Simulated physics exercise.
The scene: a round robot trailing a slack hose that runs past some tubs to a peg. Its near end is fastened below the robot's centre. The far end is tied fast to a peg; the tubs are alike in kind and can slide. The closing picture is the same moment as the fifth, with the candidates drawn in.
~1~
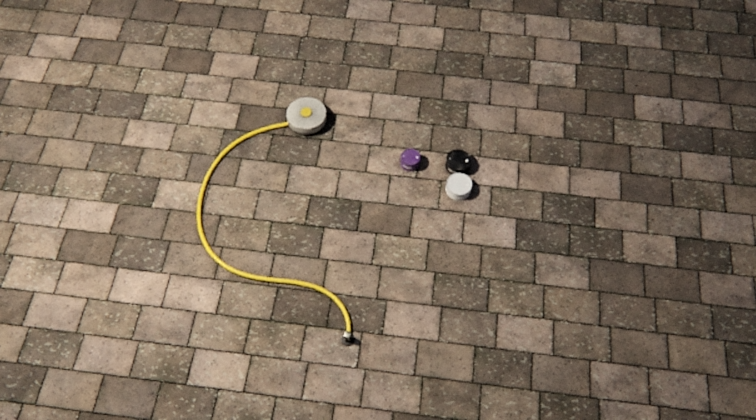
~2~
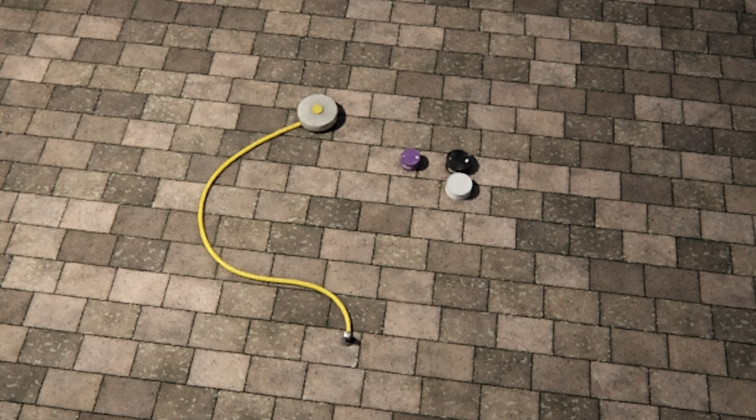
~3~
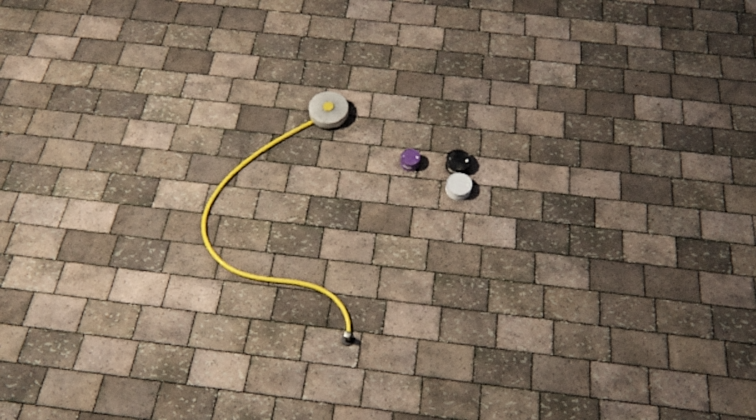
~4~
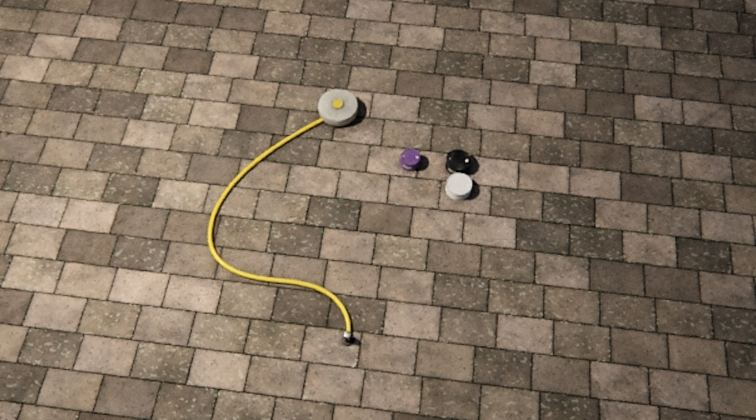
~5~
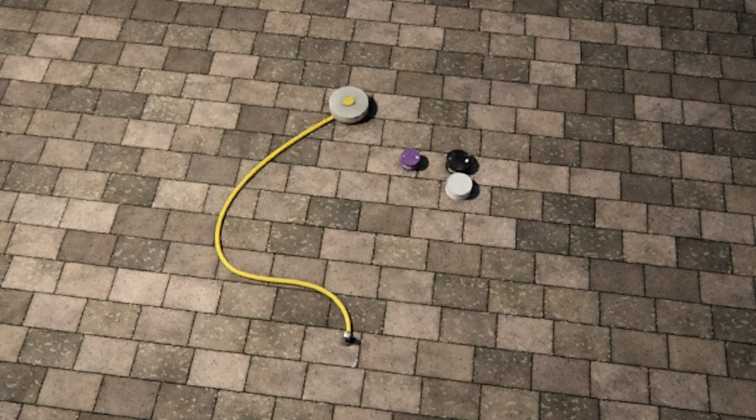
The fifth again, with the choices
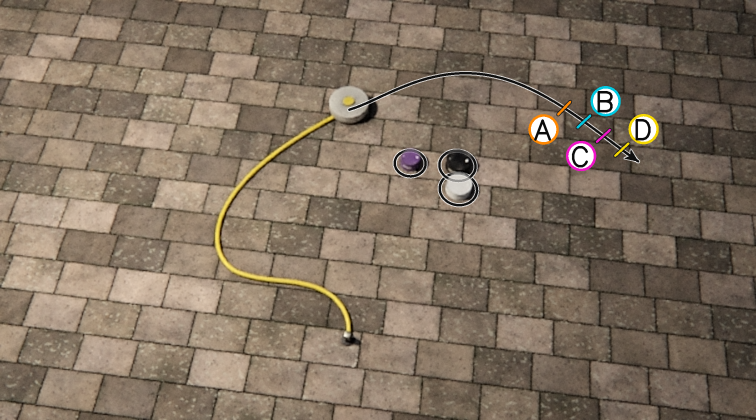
The clip opens on a paved surface where a yellow cord curves from a small peg up to a round, pale grey robot, with purple, black and white tubs to its right. The robot glides steadily right and slightly upward, drawing the cord's upper curve straighter, while the three tubs stay still.
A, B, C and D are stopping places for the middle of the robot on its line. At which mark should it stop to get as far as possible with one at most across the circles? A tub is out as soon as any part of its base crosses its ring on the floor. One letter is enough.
No farther than C.
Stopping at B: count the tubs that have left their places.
One.
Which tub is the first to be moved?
Purple.
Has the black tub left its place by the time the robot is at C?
By then, no.
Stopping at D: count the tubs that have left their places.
By then, three.
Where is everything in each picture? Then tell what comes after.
Black tub (458, 163); purple tub (410, 160); robot (307, 117), in the first frame.
Robot (318, 114); white tub (459, 187), in the second frame.
Robot (329, 111); purple tub (410, 160), in the third frame.
Robot (338, 108); white tub (459, 187), in the fourth frame.
Robot (349, 106); purple tub (410, 160); peg (348, 337); white tub (459, 187), in the fifth frame.
On the copy, A at (564, 108); B at (584, 122); C at (603, 136); D at (622, 150); the route from (349, 110) via (502, 78) to (638, 161).
On C. First, robot (438, 72).
Then, robot (534, 86).
Finally, robot (605, 132); purple tub (432, 175); one over the rings.
By contrast, A is within the limit but short; B is within the limit but short; D has three over the rings.
